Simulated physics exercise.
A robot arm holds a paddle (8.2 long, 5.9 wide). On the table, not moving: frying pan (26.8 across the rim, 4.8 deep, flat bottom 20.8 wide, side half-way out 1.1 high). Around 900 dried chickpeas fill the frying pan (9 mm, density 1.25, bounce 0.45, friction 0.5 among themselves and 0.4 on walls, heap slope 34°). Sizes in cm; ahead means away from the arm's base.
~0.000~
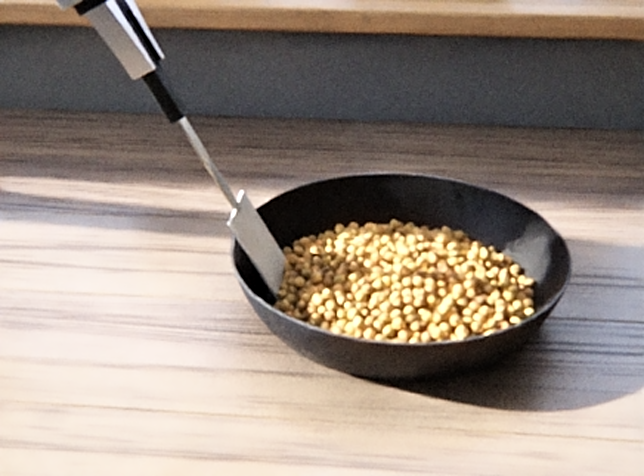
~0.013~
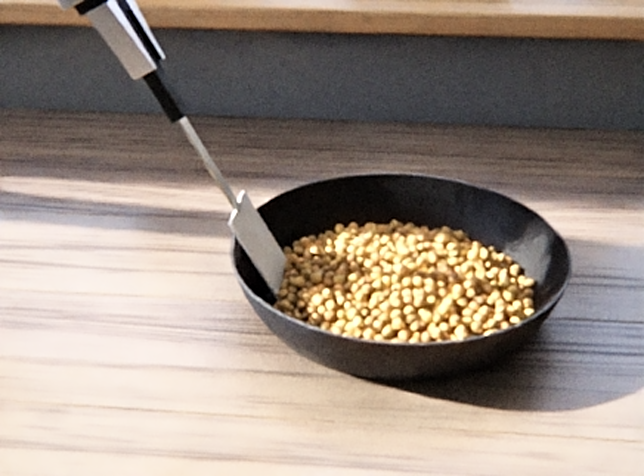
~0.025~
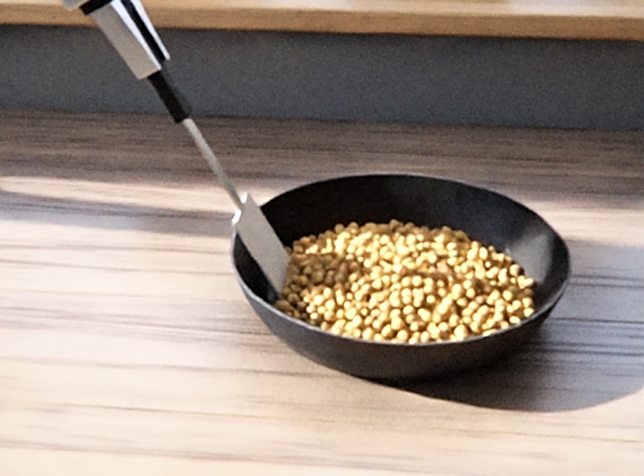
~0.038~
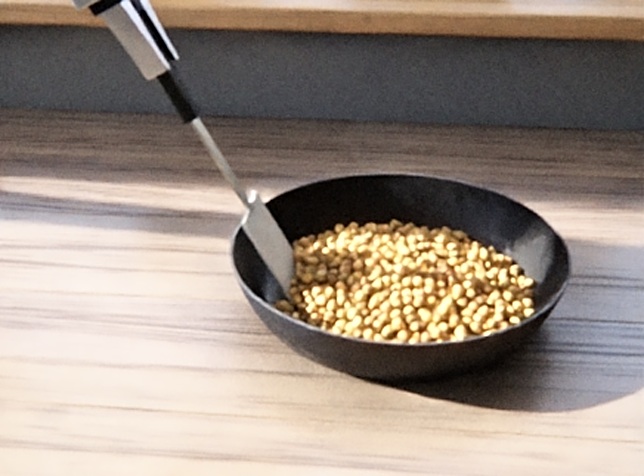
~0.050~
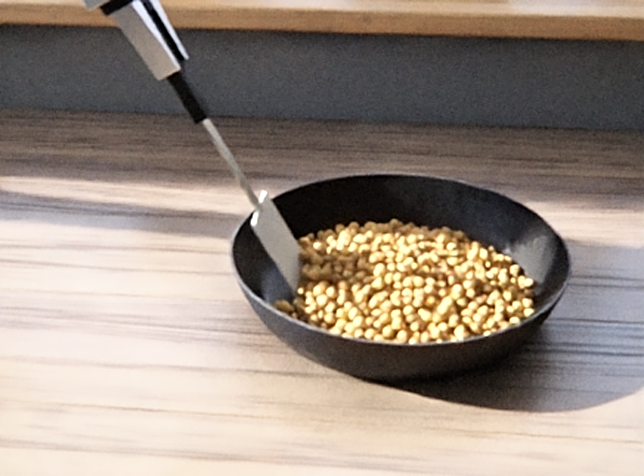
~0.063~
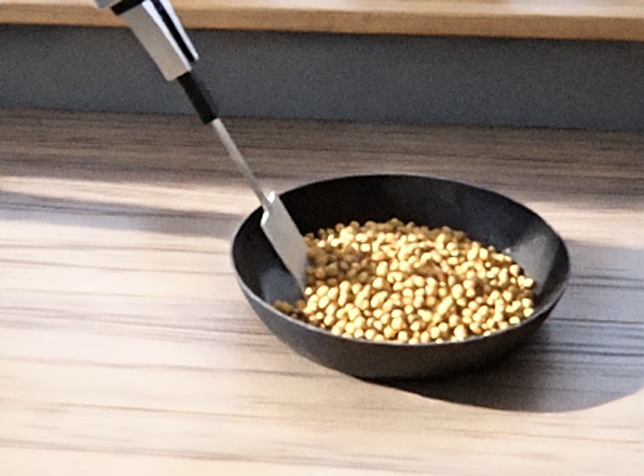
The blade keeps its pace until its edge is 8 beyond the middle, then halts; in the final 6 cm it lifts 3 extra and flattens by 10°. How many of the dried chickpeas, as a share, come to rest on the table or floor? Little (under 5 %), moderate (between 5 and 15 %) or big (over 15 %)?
Share on the table or floor: Little (under 5 %).
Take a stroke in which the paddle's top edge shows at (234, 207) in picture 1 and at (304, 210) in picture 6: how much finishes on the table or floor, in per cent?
About 10 per cent.
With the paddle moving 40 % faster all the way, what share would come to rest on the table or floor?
It would be near 5 per cent.
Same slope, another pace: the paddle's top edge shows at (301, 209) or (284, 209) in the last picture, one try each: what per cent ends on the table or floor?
About 5 and 5 per cent.
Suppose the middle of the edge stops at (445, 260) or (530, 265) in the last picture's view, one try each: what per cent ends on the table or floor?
About 0 and 5 per cent.
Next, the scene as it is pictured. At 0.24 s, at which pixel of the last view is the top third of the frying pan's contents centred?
Around (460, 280).
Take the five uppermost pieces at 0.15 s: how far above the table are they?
About 5 cm.
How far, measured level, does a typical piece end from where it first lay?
About 2 cm.
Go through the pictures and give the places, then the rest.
In the first picture, paddle top edge at (236, 206), sloping 62°; upper third of the load around (397, 278), from x 265 to 530, top at y 225; 900 in the frying pan.
In the second picture, paddle top edge at (237, 206), sloping 62°; upper third of the load around (397, 278), from x 265 to 530, top at y 225.
In the third picture, paddle top edge at (241, 207), sloping 62°; upper third of the load around (394, 278), from x 265 to 530, top at y 225.
In the fourth picture, paddle top edge at (249, 207), sloping 62°; upper third of the load around (388, 277), from x 265 to 530, top at y 225.
In the fifth picture, paddle top edge at (258, 207), sloping 62°; upper third of the load around (389, 275), from x 265 to 530, top at y 225.
In the sixth picture, paddle top edge at (268, 208), sloping 62°; upper third of the load around (389, 276), from x 265 to 530, top at y 225; 900 in the frying pan.
By 0.15 s, sloping 62°, highest piece 5 above the table; 900 in the frying pan.
By 0.24 s, sloping 59°, highest piece 5 above the table; 900 in the frying pan.
By 0.48 s, sloping 52°, highest piece 5 above the table; 895 in the frying pan, 4 on the table or floor, 1 on the blade or in flight.
By 1.53 s, sloping 52°, highest piece 5 above the table; 895 in the frying pan, 5 on the table or floor.
Final count, 895 in the frying pan, 5 on the table or floor. That is 1 % on the table or floor.
